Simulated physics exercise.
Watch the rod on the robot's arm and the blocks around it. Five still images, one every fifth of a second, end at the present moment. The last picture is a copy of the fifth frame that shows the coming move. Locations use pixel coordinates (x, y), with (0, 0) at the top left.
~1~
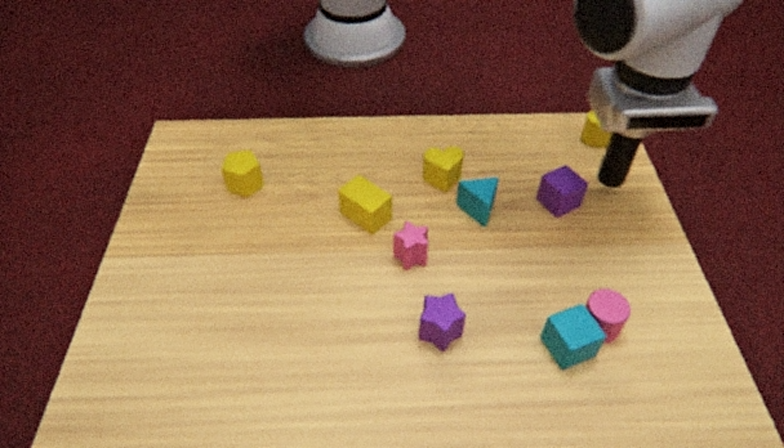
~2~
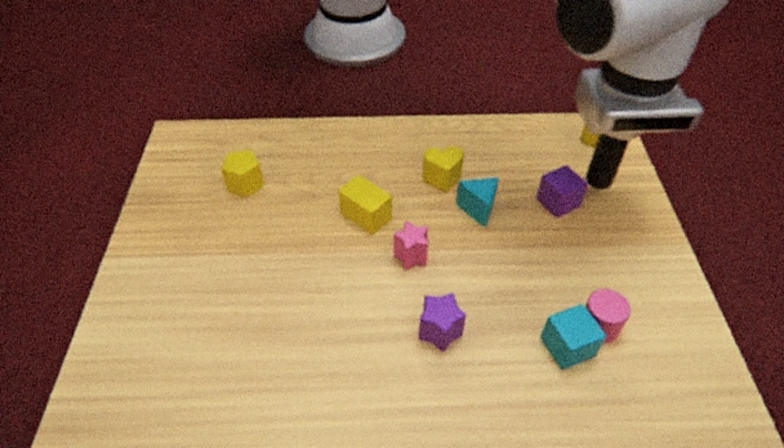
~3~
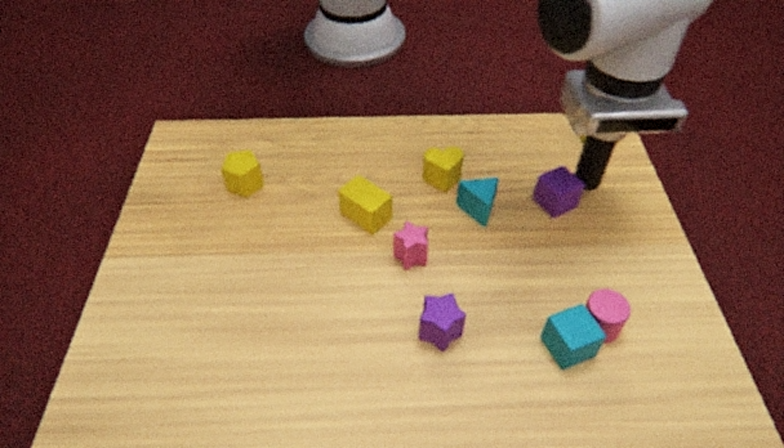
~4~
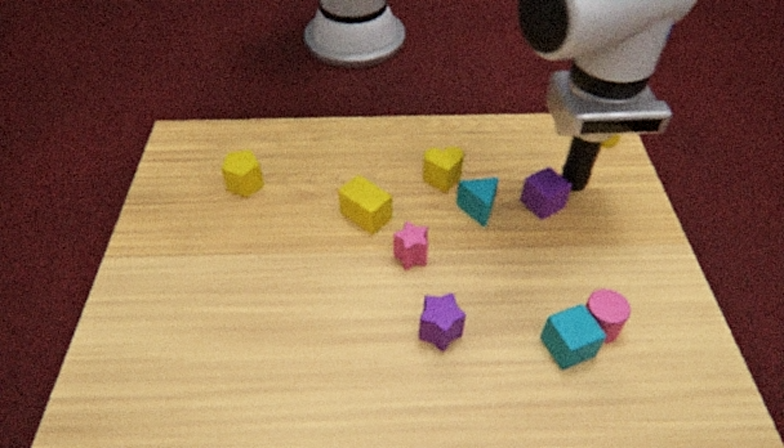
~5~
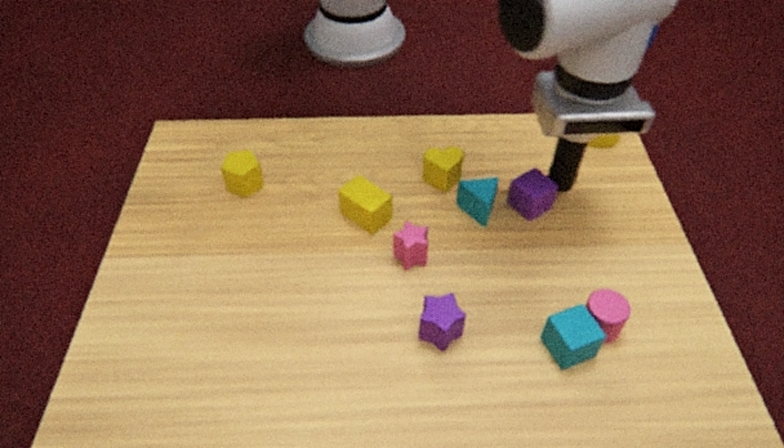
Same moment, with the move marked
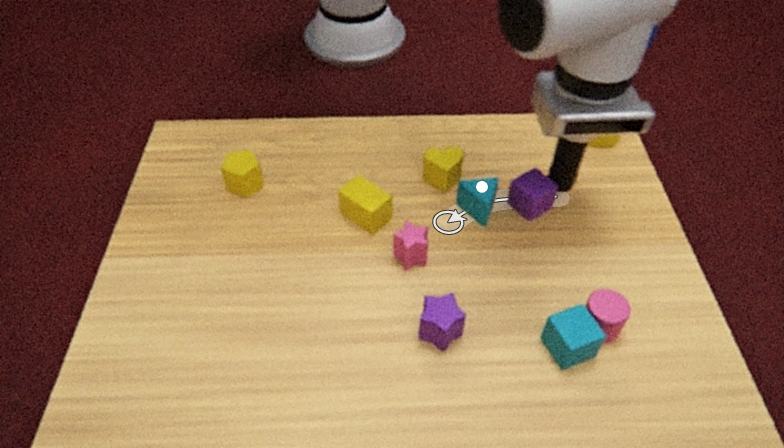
A light wooden tabletop over a dark red floor is seen from a raised, fixed viewpoint. Yellow blocks sit toward the back and left, a turquoise triangular piece and purple cube to the right, pink and purple stars near the middle, and a turquoise cube beside a pink cylinder at lower right. The robot arm's black rod moves left, meets the purple cube and pushes it slightly left toward the triangular piece.
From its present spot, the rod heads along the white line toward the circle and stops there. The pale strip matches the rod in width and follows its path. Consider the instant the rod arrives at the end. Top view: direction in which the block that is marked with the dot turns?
The block spins anticlockwise.
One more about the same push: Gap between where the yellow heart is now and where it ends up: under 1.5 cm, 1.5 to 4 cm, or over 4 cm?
It travels less than 1.5 cm.
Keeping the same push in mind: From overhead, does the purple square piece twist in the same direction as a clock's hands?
Yes, that is what happens.
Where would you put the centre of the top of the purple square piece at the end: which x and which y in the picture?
The centre of its top face lies at (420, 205).
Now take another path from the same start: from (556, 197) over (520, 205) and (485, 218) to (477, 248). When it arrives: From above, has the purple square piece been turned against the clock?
No, that is not what happens.
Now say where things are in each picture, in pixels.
The first picture shows rod's lower end at (610, 179); yellow oblong block at (365, 192); yellow heart at (444, 156); turquoise triangular piece at (482, 187); purple square piece at (565, 179).
The second picture shows rod at (599, 181); blocks still.
The third picture shows rod at (586, 182); purple square piece at (562, 179).
The fourth picture shows rod at (573, 183); purple square piece at (549, 181).
The fifth picture shows rod at (560, 184); yellow oblong block at (365, 192); yellow heart at (444, 156); turquoise triangular piece at (482, 187); purple square piece at (535, 182).
Drawn move, from (556, 197) over (517, 199) and (479, 205) to (448, 222); the dot is on the turquoise triangular piece.
What follows on the original path. One third of the way, rod at (520, 186); turquoise triangular piece at (464, 187), turned 40° anticlockwise; purple square piece at (494, 183), turned 15° clockwise.
Two thirds of the way, rod at (481, 192); turquoise triangular piece at (424, 195), turned 45° anticlockwise; purple square piece at (454, 190).
At the end, rod at (450, 209); yellow oblong block at (352, 192), turned 15° clockwise; yellow heart still; turquoise triangular piece at (388, 206), turned 35° anticlockwise; purple square piece at (420, 205), turned 20° clockwise.
